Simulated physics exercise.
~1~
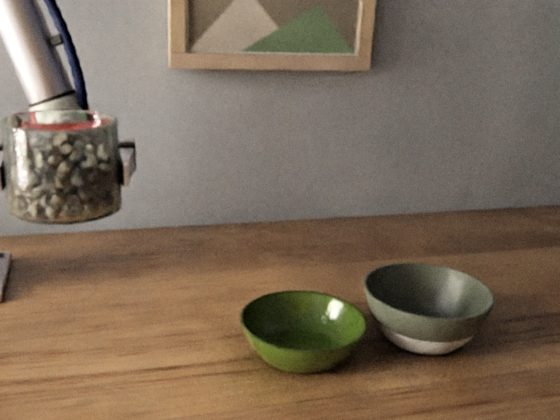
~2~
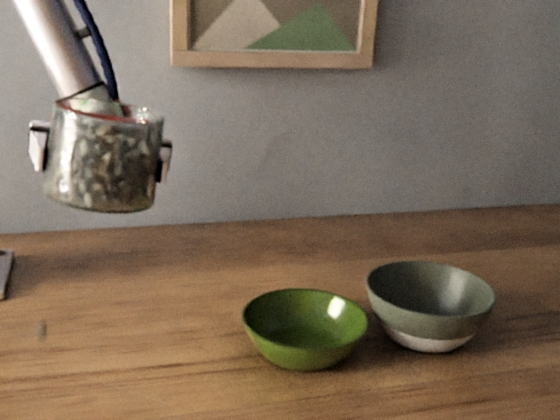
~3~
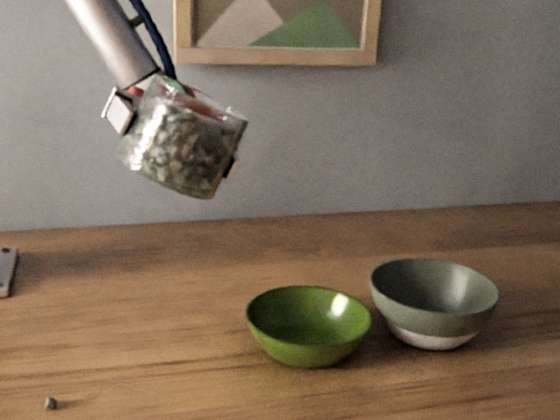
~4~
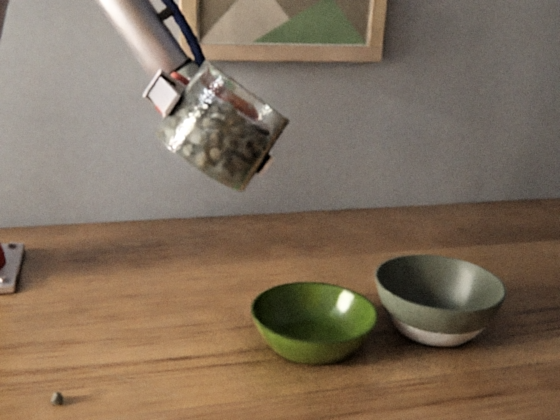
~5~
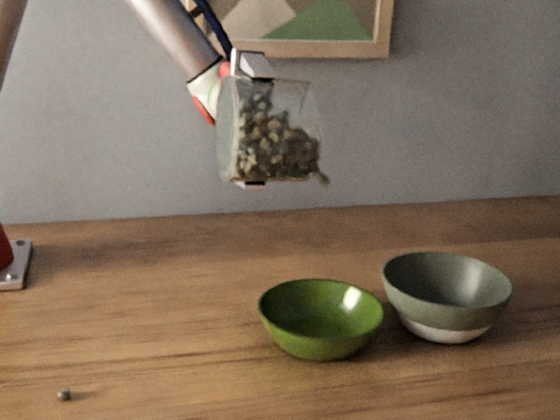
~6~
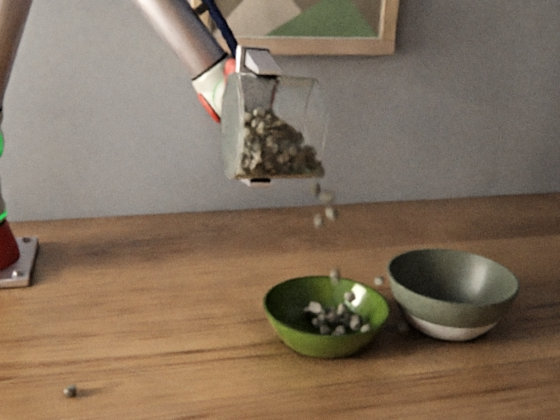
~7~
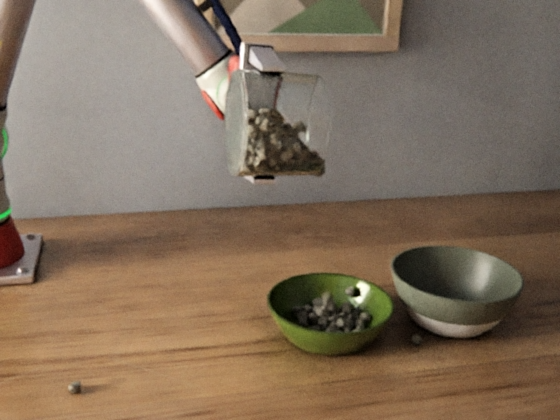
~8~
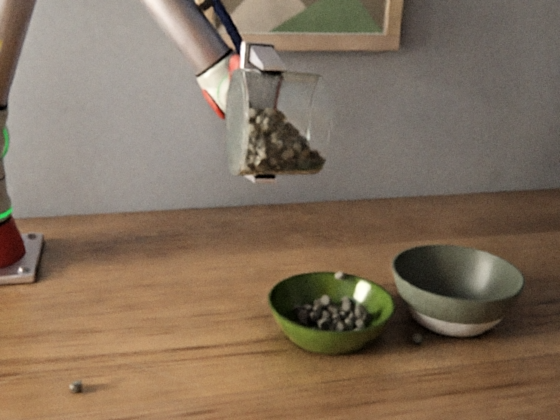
A robot arm carried a clear tumbler of small pebbles to the right, tipping it onto its side until some spilled into the green bowl; a few landed on the table, and most stayed in the tumbler, held still above.
